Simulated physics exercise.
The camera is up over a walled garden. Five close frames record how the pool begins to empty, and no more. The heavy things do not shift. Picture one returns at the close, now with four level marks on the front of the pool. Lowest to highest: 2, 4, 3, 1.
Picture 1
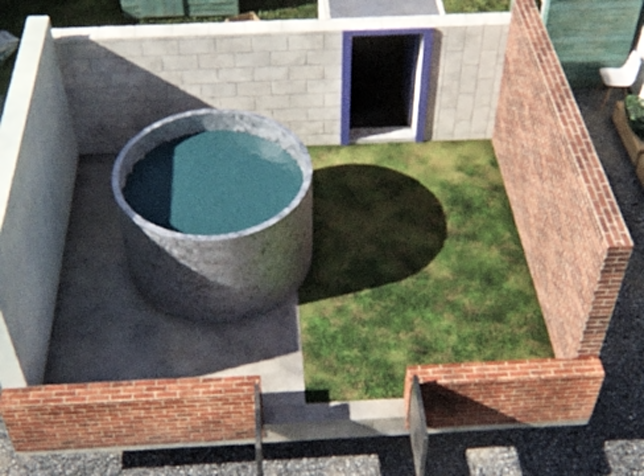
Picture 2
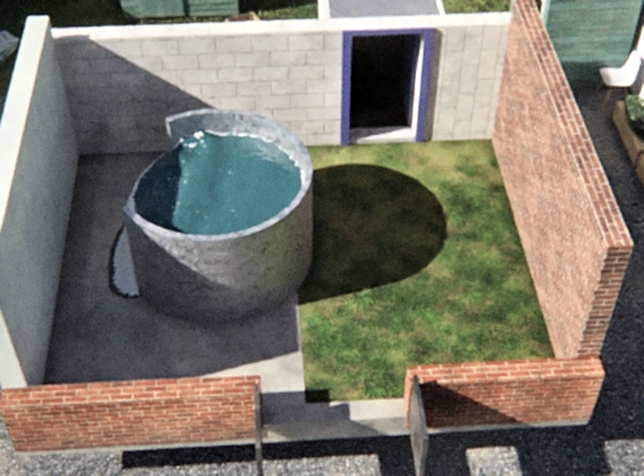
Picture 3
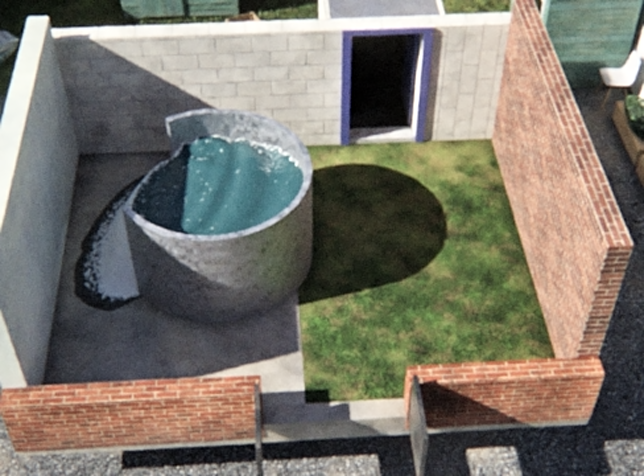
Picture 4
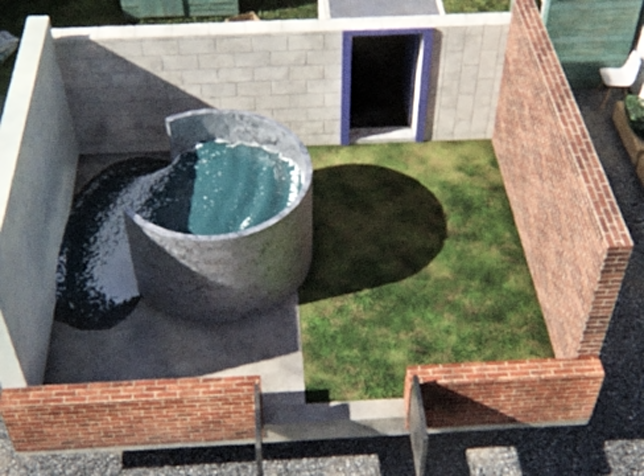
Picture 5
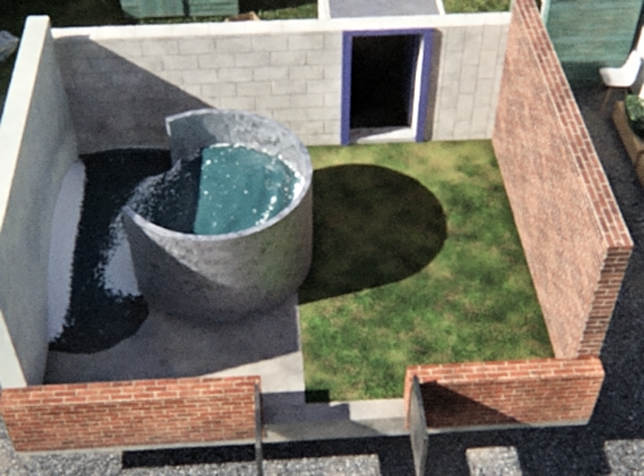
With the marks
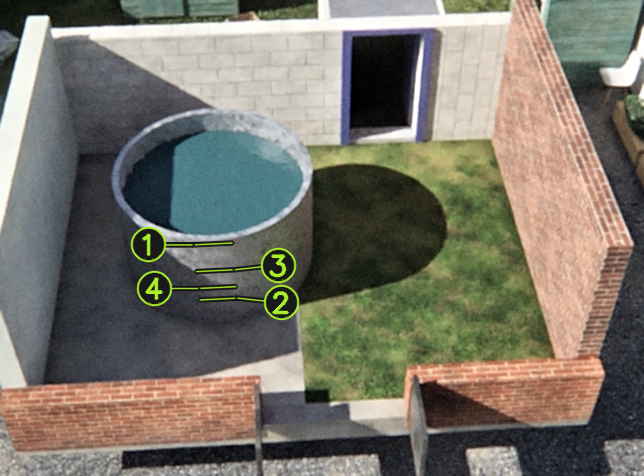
Water pouring through a gap in the left side of a round stone pool and spreading over paving toward the left wall.
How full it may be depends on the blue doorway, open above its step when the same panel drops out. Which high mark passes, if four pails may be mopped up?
Go for 4.
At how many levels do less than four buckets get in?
Two.
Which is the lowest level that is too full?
Here it is level 3.
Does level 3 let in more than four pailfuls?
Yes, it does.
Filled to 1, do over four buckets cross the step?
Yes.
On the marked copy, 1 at (212, 243); 2 at (218, 299); 3 at (215, 270); 4 at (217, 287); from the bottom up 2, 4, 3, 1.
Choosing 1, dozens of bucketfuls pour in.
Choosing 2, a splash gets over, under a bucket.
Choosing 3, about 9 bucketfuls get in.
Choosing 4, a bucket or two gets in.
